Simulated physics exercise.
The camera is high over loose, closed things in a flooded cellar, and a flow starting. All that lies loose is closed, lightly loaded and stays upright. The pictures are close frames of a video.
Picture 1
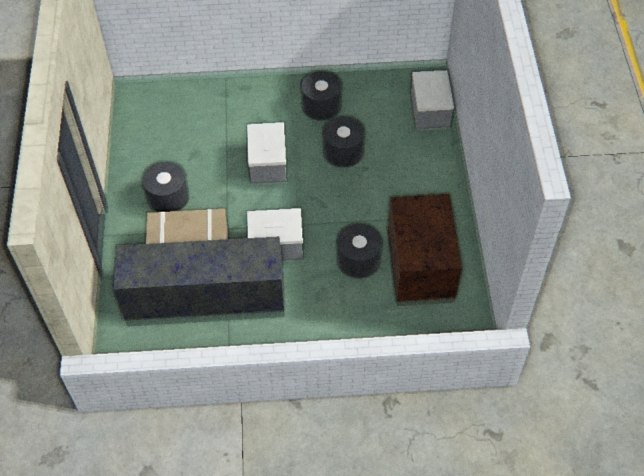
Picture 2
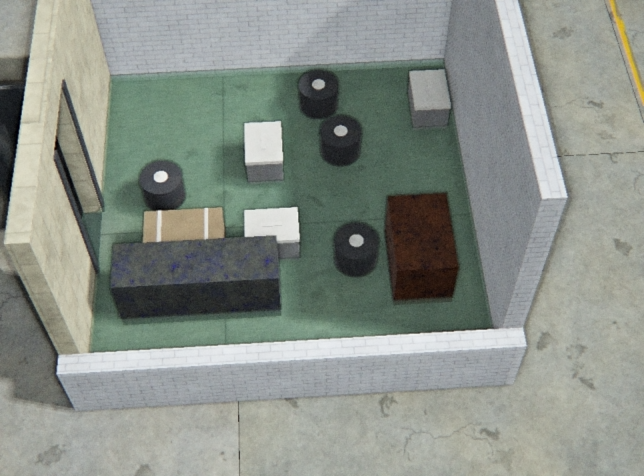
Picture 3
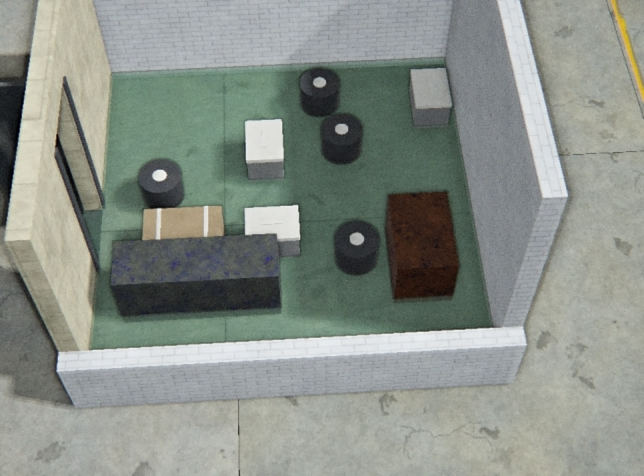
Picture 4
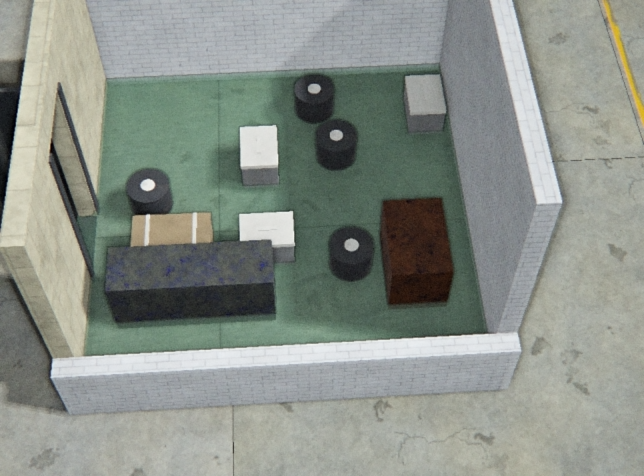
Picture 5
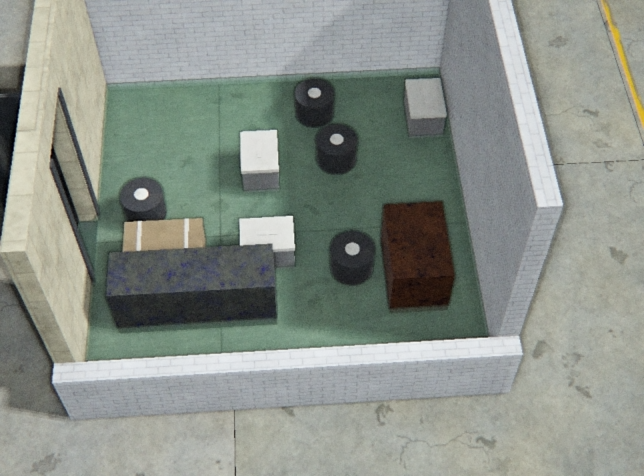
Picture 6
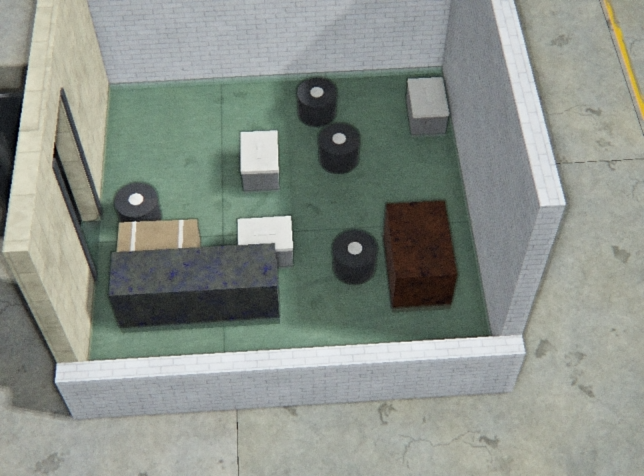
Walled room with a green floor seen from above, a dark drum and striped tan box drifting slightly left among mostly still blocks.
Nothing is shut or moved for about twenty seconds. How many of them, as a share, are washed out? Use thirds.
It is less than a third.
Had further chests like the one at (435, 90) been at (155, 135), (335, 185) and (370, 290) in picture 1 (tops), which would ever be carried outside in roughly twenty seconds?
In that order: Carried outside, kept in, left behind.
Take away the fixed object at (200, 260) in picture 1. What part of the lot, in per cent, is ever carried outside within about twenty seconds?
Near 10 in a hundred.
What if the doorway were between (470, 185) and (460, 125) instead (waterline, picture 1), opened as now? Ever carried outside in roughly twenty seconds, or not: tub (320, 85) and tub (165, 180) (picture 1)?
In turn: Yes, stays.
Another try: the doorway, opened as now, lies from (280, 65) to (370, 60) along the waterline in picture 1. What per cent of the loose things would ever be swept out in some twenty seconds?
Near 50 in a hundred.
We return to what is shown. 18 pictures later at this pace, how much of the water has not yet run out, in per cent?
Some 82 per cent.
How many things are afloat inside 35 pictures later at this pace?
The number is 7.
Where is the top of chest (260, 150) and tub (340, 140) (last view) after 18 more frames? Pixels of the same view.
Near (206, 175) and (312, 146).
A moment on, 1 of 8 are out; 7 afloat.
Next, 1 of 8 are out; 7 afloat.
Later, 1 of 8 are out; 7 afloat.
In the end, 1 of 8 are out; 7 afloat.
